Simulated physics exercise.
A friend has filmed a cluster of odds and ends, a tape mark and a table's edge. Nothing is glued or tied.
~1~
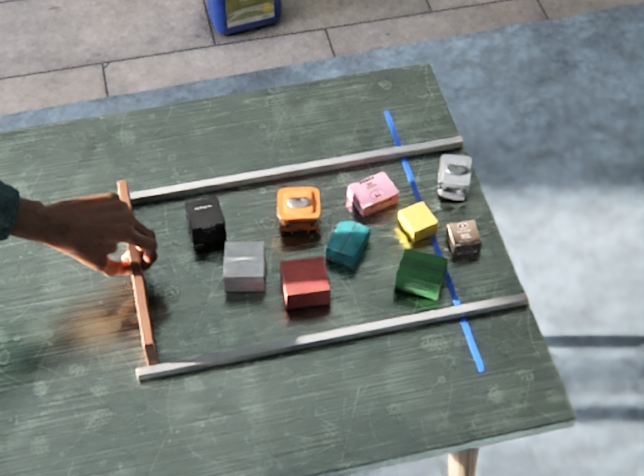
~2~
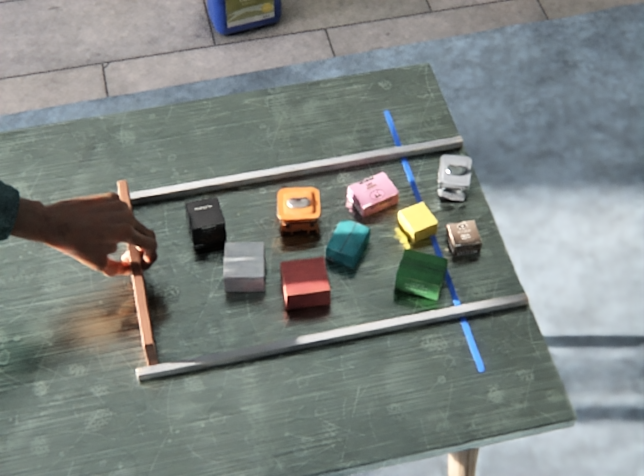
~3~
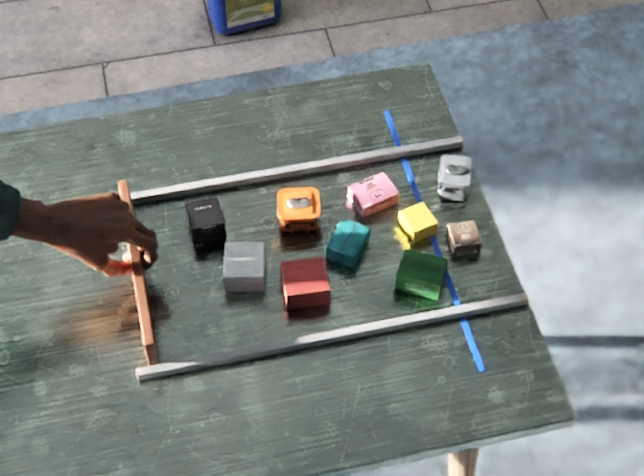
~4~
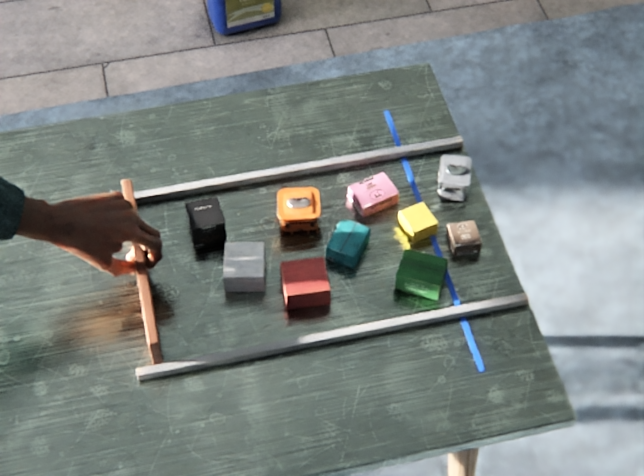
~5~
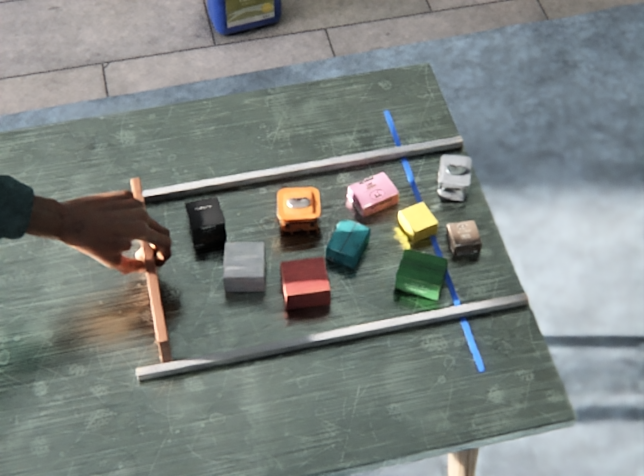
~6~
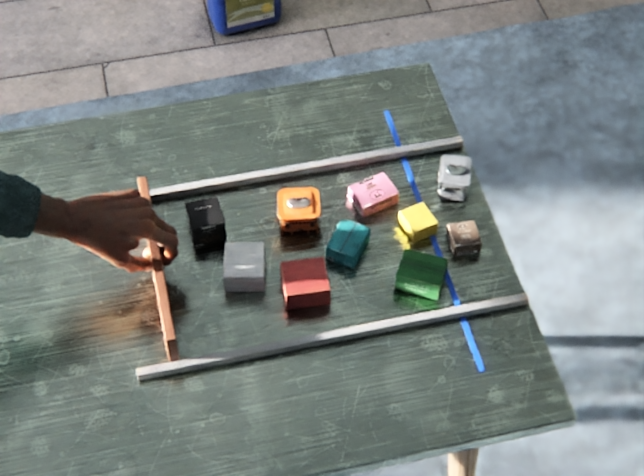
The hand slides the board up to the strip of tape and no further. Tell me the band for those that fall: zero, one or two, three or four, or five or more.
The number that fall off is three or four.
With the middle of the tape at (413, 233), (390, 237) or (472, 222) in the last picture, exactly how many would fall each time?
Down on the floor: 3, 1 and 7.
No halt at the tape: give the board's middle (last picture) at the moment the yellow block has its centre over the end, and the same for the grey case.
At (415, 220) for the yellow block; at (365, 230) for the grey case.
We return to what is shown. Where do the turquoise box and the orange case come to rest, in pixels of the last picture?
Near (481, 213) and (471, 180).
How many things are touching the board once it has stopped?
The number is 3.
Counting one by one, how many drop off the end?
It comes to 4.
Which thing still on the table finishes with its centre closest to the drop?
The green box.
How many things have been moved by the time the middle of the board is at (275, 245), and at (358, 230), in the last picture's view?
First 4, then 10.
A little later, none off yet; grey case at rest near (454, 178); brown box at rest near (464, 238); yellow block at rest near (418, 223).
When it is over, the number that fall off is three or four; down, pink box, yellow block, brown box and grey case.
